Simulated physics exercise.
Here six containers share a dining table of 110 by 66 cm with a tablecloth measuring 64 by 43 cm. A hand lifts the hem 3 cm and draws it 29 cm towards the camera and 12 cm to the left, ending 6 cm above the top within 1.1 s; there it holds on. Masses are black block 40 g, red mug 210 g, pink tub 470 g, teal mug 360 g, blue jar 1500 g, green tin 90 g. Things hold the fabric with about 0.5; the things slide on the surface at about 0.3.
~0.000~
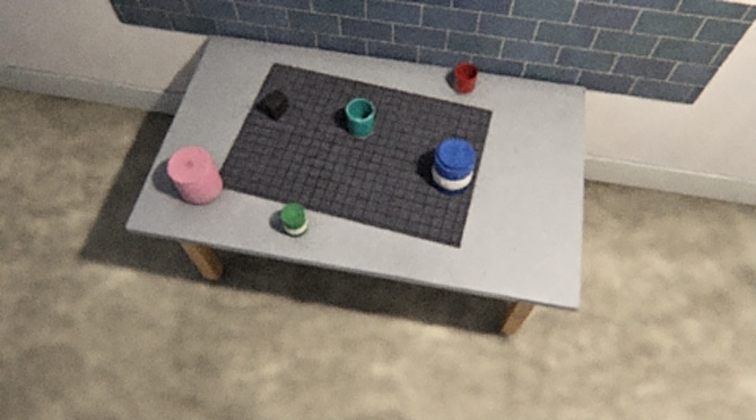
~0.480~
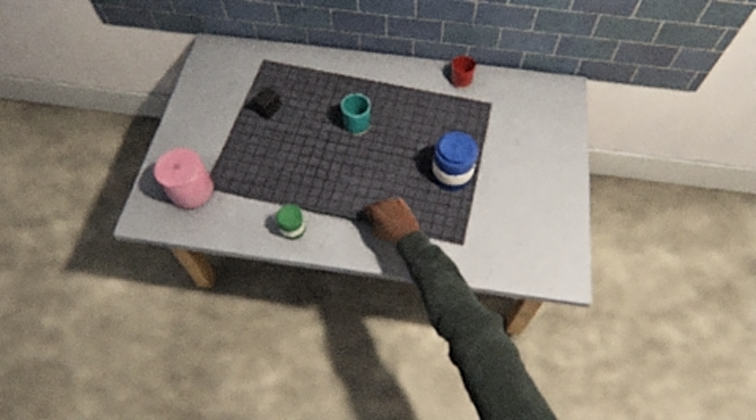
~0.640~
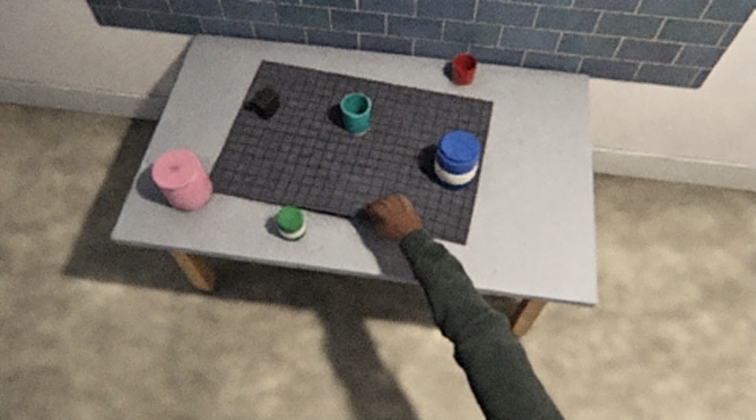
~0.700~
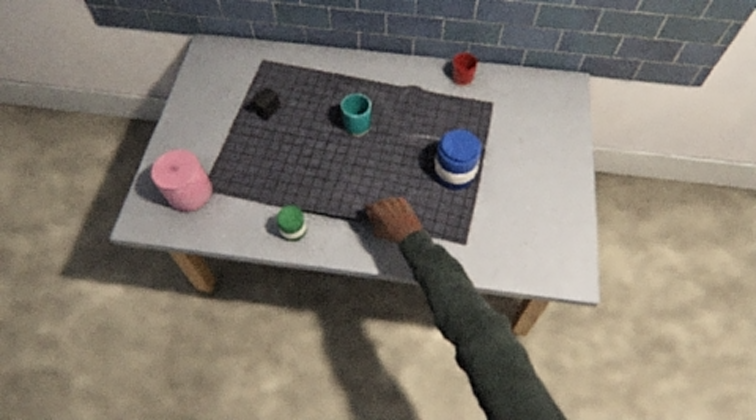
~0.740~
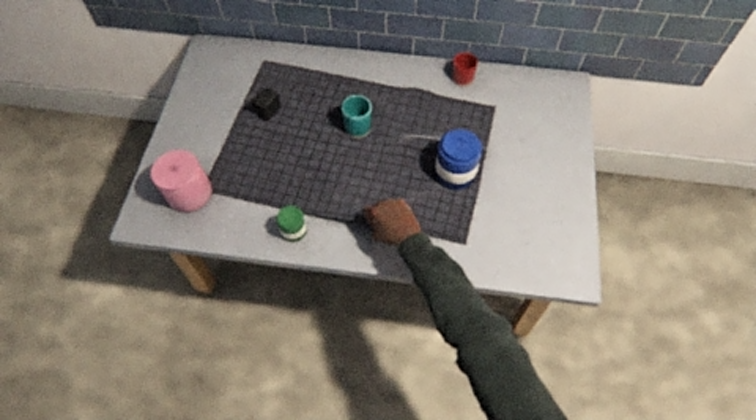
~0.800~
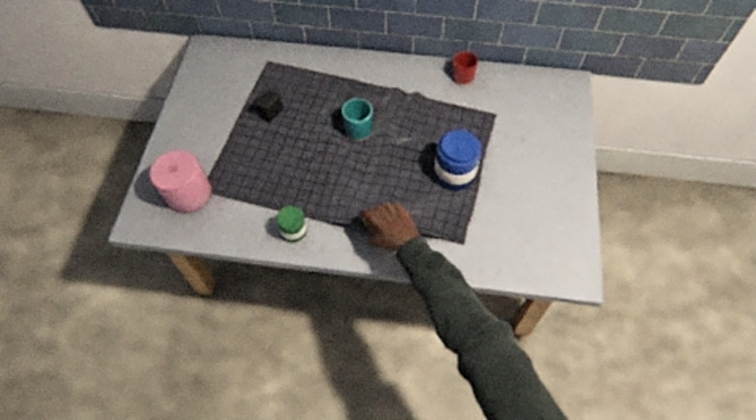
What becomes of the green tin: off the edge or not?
The green tin goes over the edge.
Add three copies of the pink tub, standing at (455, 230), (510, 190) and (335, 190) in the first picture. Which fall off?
In that order: Drops off, stays up, drops off.
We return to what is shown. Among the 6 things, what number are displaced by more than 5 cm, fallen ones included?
4 of them.
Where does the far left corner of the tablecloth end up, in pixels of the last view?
Near (279, 132).
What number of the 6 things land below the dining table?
That makes 2.
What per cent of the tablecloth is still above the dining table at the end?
Some 65 per cent of it.
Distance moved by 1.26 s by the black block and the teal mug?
About: Black block 15 cm, teal mug 20 cm.
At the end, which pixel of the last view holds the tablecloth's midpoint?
Near (304, 245).
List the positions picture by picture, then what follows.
The first frame shows shows, green tin (293, 214); tablecloth corners (274, 63) (493, 111) (460, 248).
The second frame shows shows, tablecloth corners (264, 60) (492, 103); grip (374, 222).
The third frame shows shows, tablecloth corners (262, 60) (494, 102); grip (375, 221).
The fourth frame shows shows, tablecloth corners (263, 60) (494, 103); grip (375, 222).
The fifth frame shows shows, teal mug (356, 107); tablecloth corners (264, 60) (496, 107); grip (374, 225).
The sixth frame shows shows, green tin (290, 217); tablecloth corners (268, 61) (497, 114) (464, 245); grip (371, 229).
After 1.0 s, 100 % of the tablecloth is still over the top; blue jar 10 cm off its start, teal mug 10 cm off its start, black block 6 cm off its start.
After 1.3 s, 90 % of the tablecloth is still over the top; green tin 10 cm off its start, blue jar 21 cm off its start, teal mug 19 cm off its start.
After 1.5 s, 80 % of the tablecloth is still over the top; green tin over the edge, blue jar 30 cm off its start at (378, 237), teal mug 29 cm off its start at (307, 198).
After 1.7 s, 70 % of the tablecloth is still over the top; green tin over the edge, blue jar 35 cm off its start, teal mug 33 cm off its start.
After 3.3 s, 65 % of the tablecloth is still over the top; green tin over the edge, blue jar over the edge, teal mug 34 cm off its start at (299, 220), black block 25 cm off its start at (247, 180).
